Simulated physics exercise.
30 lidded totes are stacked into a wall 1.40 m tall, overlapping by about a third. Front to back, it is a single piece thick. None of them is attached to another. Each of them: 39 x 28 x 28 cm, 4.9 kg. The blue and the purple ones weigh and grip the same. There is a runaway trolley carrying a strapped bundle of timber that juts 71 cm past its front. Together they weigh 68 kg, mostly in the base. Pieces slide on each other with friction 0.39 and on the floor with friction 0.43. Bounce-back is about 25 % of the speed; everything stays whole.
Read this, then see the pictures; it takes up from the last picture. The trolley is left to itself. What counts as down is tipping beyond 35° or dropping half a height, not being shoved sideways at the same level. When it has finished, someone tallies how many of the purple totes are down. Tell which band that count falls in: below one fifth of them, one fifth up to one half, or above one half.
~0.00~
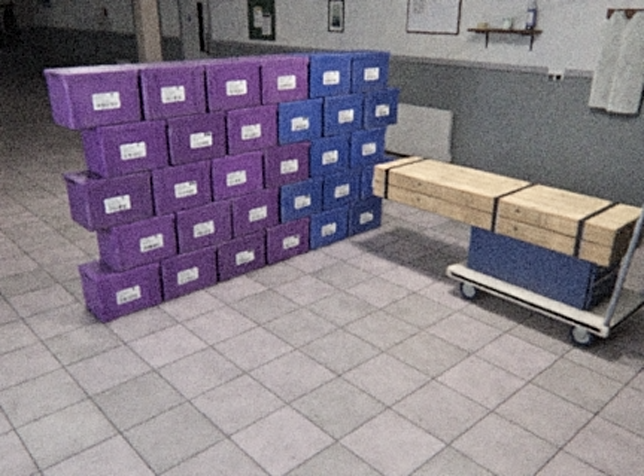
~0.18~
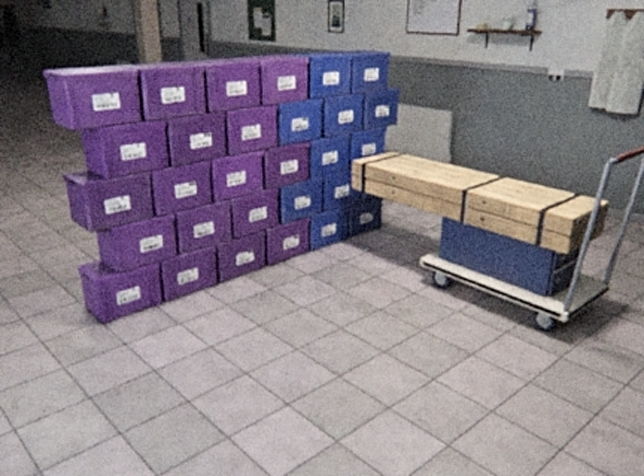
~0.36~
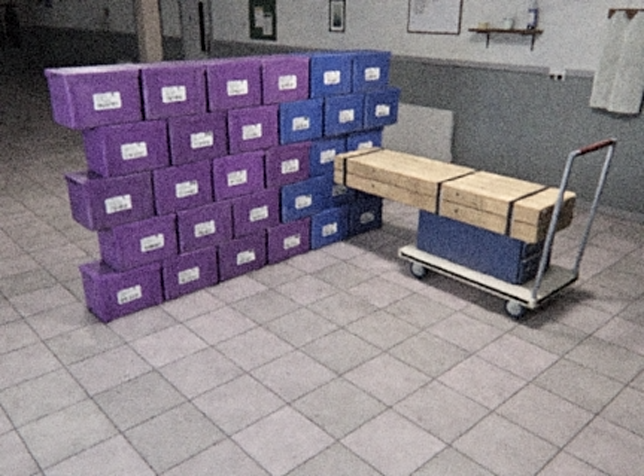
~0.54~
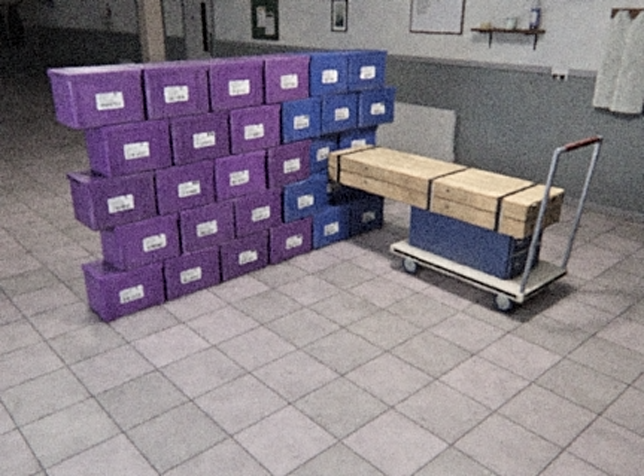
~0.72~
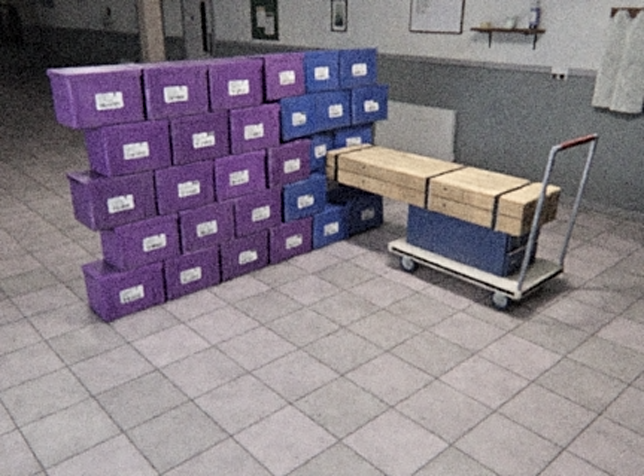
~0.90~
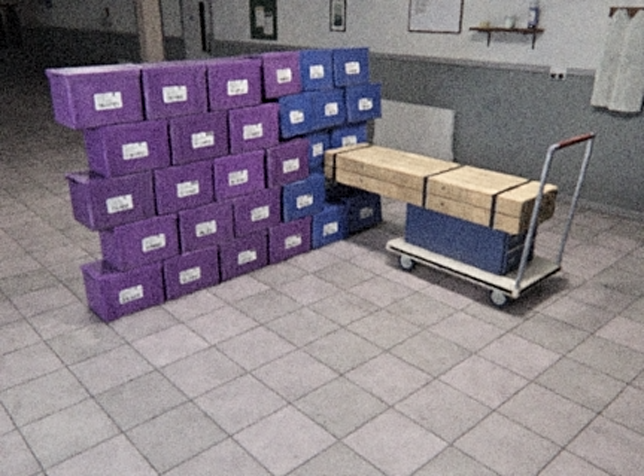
The count falls below one fifth.
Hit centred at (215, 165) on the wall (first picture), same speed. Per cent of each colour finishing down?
Then purple would be 70 per cent down and blue 0 per cent.
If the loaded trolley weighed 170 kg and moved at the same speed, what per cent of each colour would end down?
Purple 10, blue 80 %.
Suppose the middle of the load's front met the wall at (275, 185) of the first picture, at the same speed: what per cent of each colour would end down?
The purple ones would be 0 per cent down and the blue ones 0 per cent.
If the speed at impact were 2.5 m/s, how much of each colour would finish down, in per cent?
Share down, in per cent: Purple 0, blue 70.
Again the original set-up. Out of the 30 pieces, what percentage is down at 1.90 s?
By that time it is 35 percent.
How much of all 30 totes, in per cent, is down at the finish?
Roughly 35 percent.
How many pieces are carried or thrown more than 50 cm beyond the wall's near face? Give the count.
Estimate: Roughly 10 of them.
By 1.32 s, load 19 cm past the wall's line, stopped; none of the 18 purple totes down (0 of 30 in all colours); top purple tote unmoved; top blue tote tilted 16°.
By 1.66 s, load 19 cm past the wall's line, stopped; none of the 18 purple totes down (5 of 30 in all colours); top purple tote unmoved; top blue tote tilted 40°, 18 cm lower.
By 1.90 s, load 19 cm past the wall's line, stopped; 1 of the 18 purple totes down (11 of 30 in all colours); top purple tote unmoved; top blue tote tilted 68°, 68 cm lower.
By 2.22 s, load 19 cm past the wall's line, stopped; 1 of the 18 purple totes down (11 of 30 in all colours); top purple tote unmoved; top blue tote tilted 55°, 1.06 m lower.
When it is over (2.9 s), load 19 cm past the wall's line, stopped; 1 of the 18 purple totes down (11 of 30 in all colours); top purple tote unmoved; top blue tote on its side. That is 6 per cent. In pixels of the last frame, middles, top purple tote near (166, 90), top blue tote near (163, 165).
